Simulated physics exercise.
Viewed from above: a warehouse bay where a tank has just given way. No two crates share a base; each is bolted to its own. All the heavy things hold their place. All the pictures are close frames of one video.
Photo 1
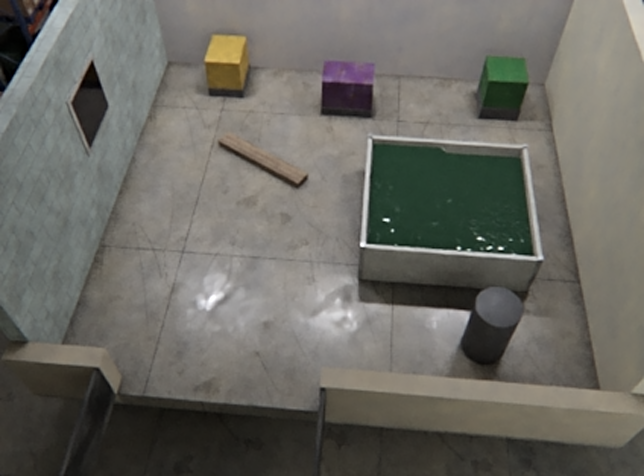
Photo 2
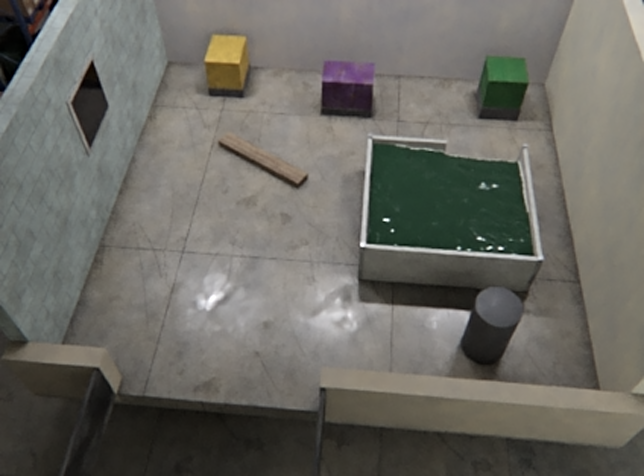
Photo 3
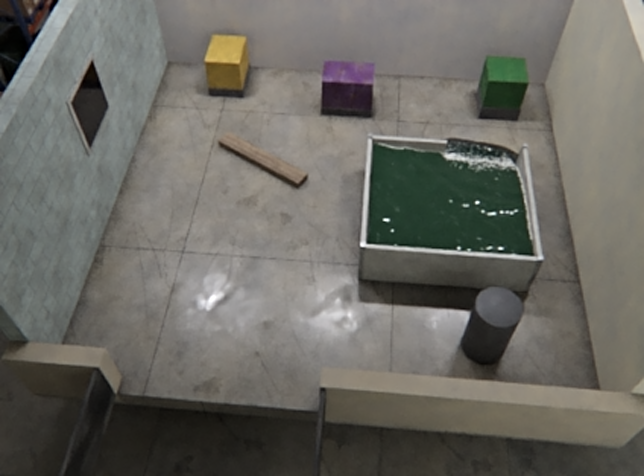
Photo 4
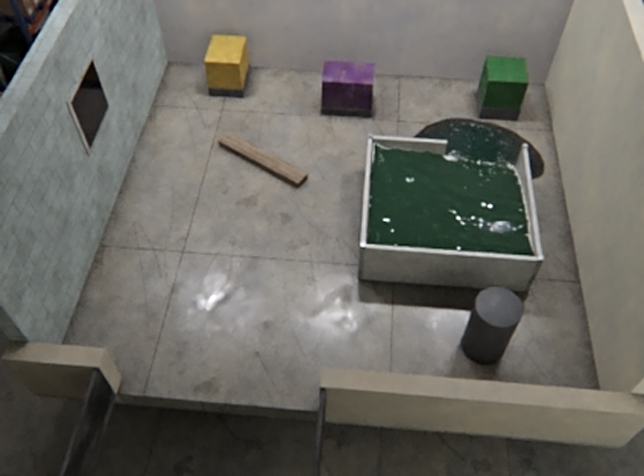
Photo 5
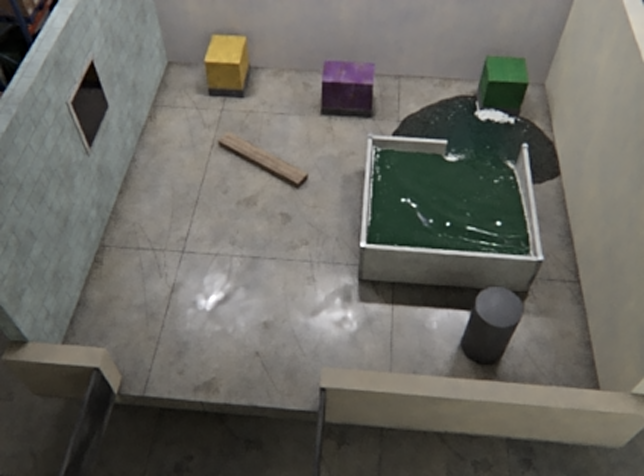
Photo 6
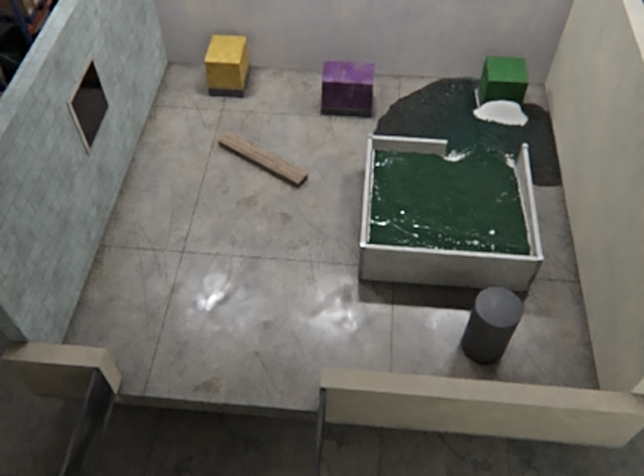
An open tank of dark green water pours from its far side across the floor.
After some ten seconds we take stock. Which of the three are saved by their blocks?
In the end green crate: Doused. Yellow crate: Doused. Purple crate: Doused.
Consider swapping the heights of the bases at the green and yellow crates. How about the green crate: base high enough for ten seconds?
My guess is that the green one is inundated.
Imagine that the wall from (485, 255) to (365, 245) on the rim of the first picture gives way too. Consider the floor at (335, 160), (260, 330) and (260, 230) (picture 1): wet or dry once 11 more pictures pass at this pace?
Spot one: Spared by the leak. Spot two: Reached by the flood. Spot three: Spared by the leak.
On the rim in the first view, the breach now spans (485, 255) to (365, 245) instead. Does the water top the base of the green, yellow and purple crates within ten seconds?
In my view the green crate is never reached; as for the yellow crate, it is never reached; the purple crate is never reached.
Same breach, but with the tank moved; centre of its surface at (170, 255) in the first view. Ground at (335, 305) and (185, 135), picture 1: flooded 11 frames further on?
In order: Bone-dry and inundated.
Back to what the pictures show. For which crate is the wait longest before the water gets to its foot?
My guess: The crate marked yellow.
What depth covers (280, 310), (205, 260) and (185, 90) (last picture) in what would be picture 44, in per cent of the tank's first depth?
Readings in sequence: 2, 0, 4 percent.
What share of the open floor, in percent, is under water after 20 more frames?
It should be close to 35 %.
A moment on, water covers 15 % of the floor; the green crate water round its plinth, the yellow crate not reached, the purple crate water round its plinth.
Next, water covers 20 % of the floor; the green crate water round its plinth, the yellow crate water round its plinth, the purple crate water round its plinth.
Then, water covers 35 % of the floor; the green crate water round its plinth, the yellow crate water round its plinth, the purple crate water round its plinth.
Later, water covers 70 % of the floor; the green crate water round its plinth, the yellow crate water round its plinth, the purple crate water round its plinth.
In the end, water covers 95 % of the floor; the green crate was topped, the yellow crate was topped, the purple crate was topped.
